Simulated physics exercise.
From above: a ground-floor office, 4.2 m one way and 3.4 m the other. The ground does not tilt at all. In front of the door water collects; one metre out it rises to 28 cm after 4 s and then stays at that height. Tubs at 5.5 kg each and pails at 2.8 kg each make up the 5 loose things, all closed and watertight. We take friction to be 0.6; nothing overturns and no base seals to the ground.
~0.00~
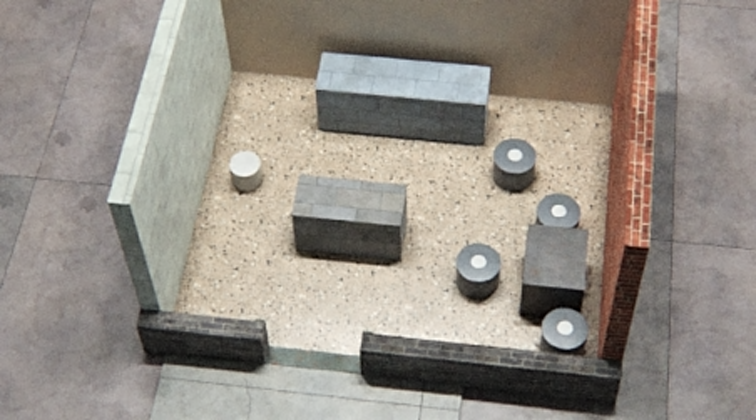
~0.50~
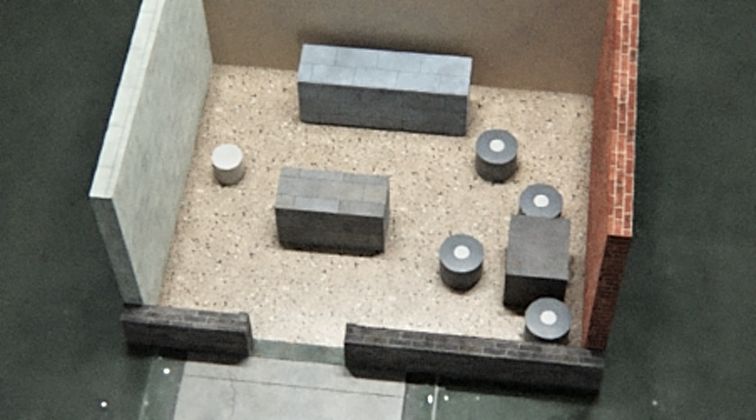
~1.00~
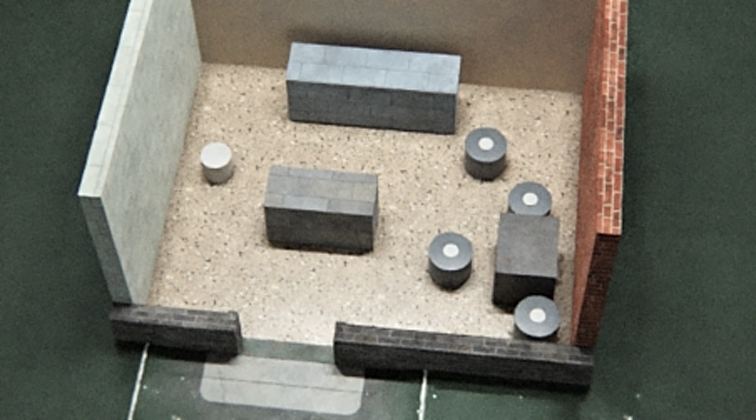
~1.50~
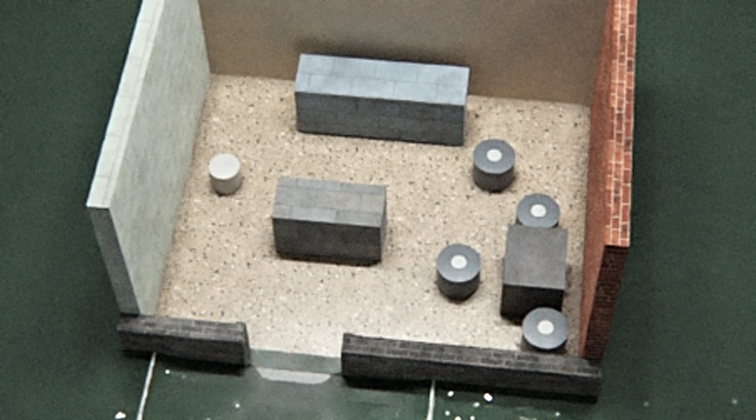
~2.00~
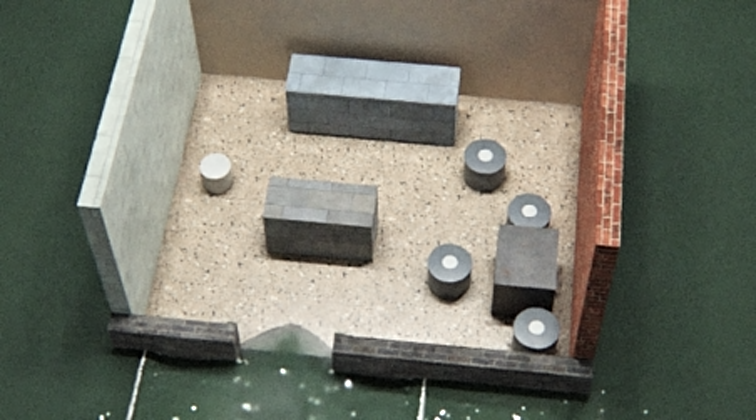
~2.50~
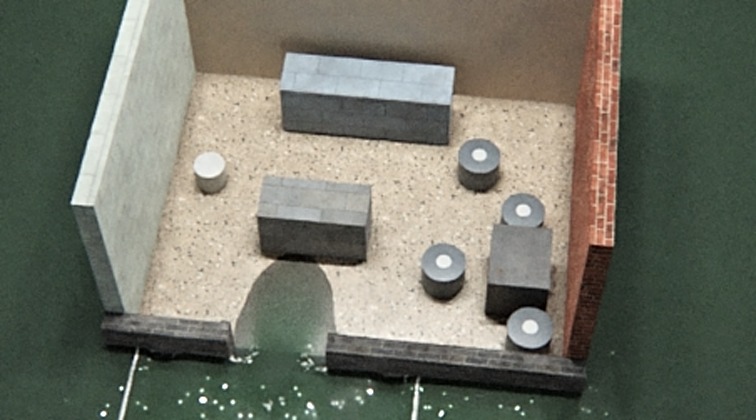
Ground-floor office seen from above, dark green water spreading over the ground outside, then creeping through the doorway onto the speckled floor.
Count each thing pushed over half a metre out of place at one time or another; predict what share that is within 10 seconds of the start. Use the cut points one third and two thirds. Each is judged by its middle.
It falls at two thirds or above.
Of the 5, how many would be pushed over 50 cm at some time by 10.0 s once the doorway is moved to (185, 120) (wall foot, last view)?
Then the count would be 3.
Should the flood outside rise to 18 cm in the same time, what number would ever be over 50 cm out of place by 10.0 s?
Then it comes to 3.
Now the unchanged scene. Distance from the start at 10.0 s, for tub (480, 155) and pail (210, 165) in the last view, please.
Net displacement, in order: 80 cm; 140 cm.
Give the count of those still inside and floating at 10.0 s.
5 of them.
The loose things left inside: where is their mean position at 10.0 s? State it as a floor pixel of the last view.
At about (468, 171).
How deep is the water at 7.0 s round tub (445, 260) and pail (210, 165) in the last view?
I'd put it at 5 cm and 11 cm respectively.
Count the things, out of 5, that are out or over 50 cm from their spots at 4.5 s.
0.
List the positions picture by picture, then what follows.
In the first picture, a tub at (515, 156), on the bottom; a tub at (479, 262), on the bottom; water covers 0.0 m2; 0 of 5 have shifted.
In the second picture, a tub at (497, 146), on the bottom; a tub at (462, 253), on the bottom; 0.0 m2 under water; 0 of 5 have shifted.
In the third picture, a tub at (486, 144), on the bottom; a tub at (451, 251), on the bottom; 0.0 m2 under water; 0 of 5 have shifted.
In the fourth picture, a tub at (494, 156) rests on the ground; a tub at (459, 263) rests on the ground; 0.0 m2 under water; 0 of 5 have shifted.
In the fifth picture, a tub at (485, 156) rests on the ground; a tub at (450, 263) rests on the ground; 0.2 m2 under water; 0 of 5 have shifted.
In the sixth picture, a tub at (480, 155) rests on the ground; a tub at (444, 262), on the bottom; 0.8 m2 under water; 0 of 5 have shifted.
After 3.5 s 0 of 5 are over 50 cm from their spots; 0 afloat.
After 4.5 s 0 of 5 are over 50 cm from their spots; 0 afloat.
After 7.0 s 2 of 5 are over 50 cm from their spots; 4 afloat.
After 10.0 s 4 of 5 are over 50 cm from their spots, and 4 have been at some point; 5 afloat.
